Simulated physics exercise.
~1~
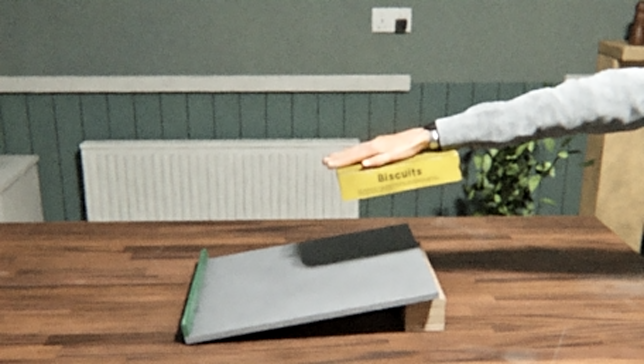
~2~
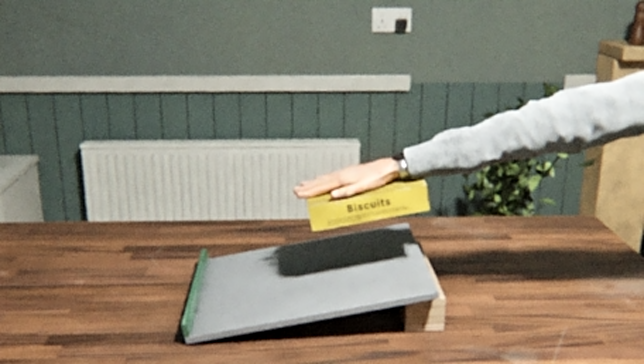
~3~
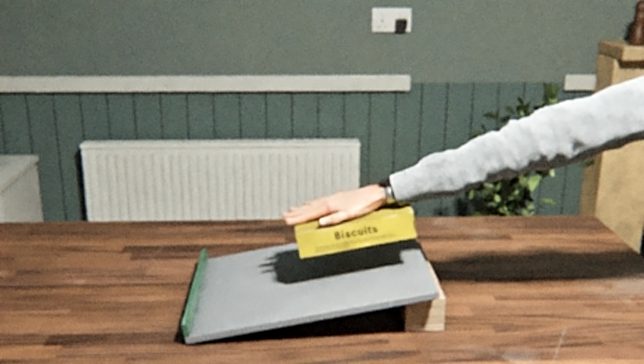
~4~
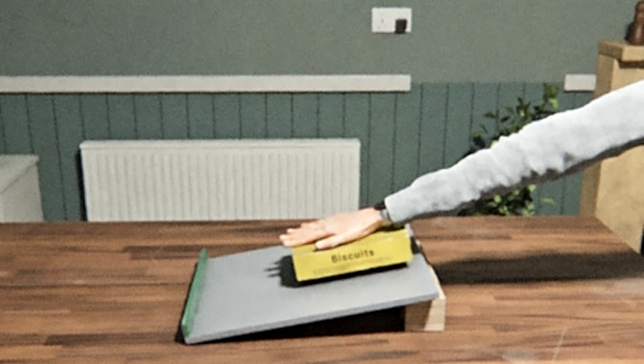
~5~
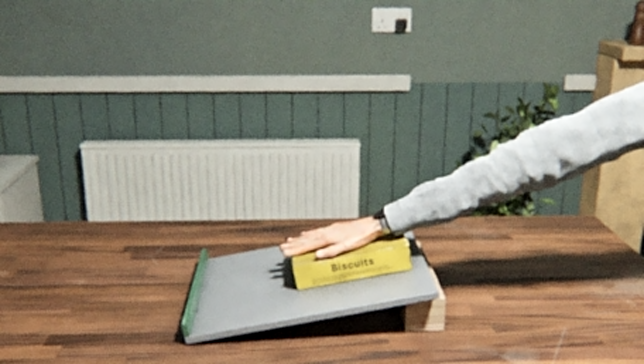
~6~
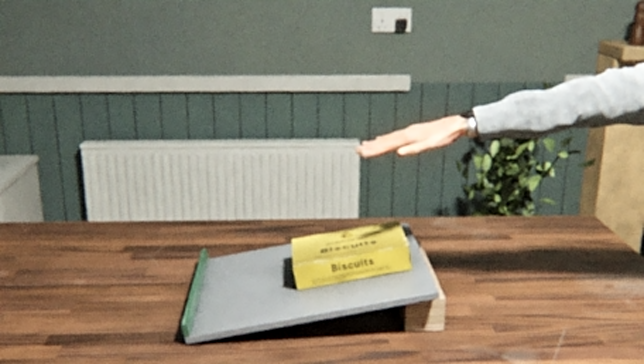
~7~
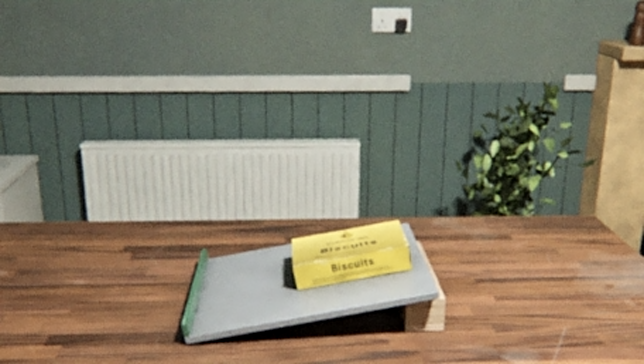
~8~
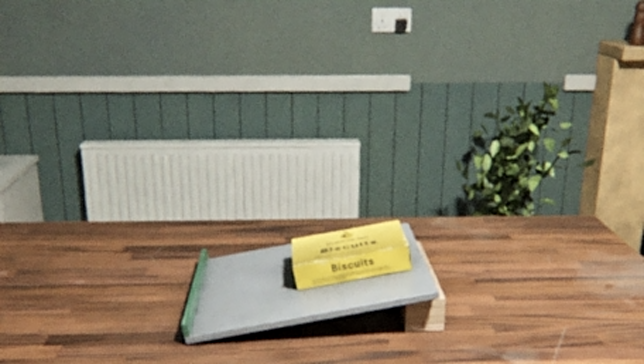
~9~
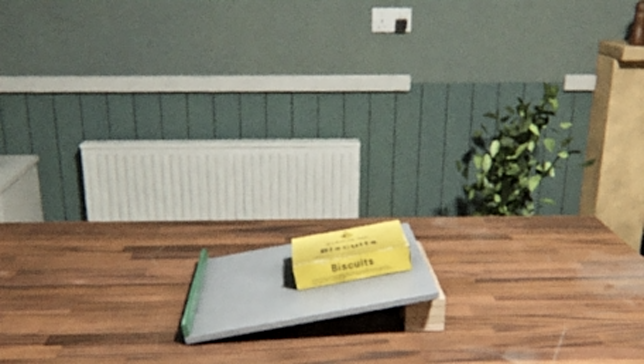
A yellow packet of biscuits was lowered by a hand onto the upper part of a grey sloping board on a wooden table. The hand let go and drew back out of view to the right, and the packet stayed resting on the slope.
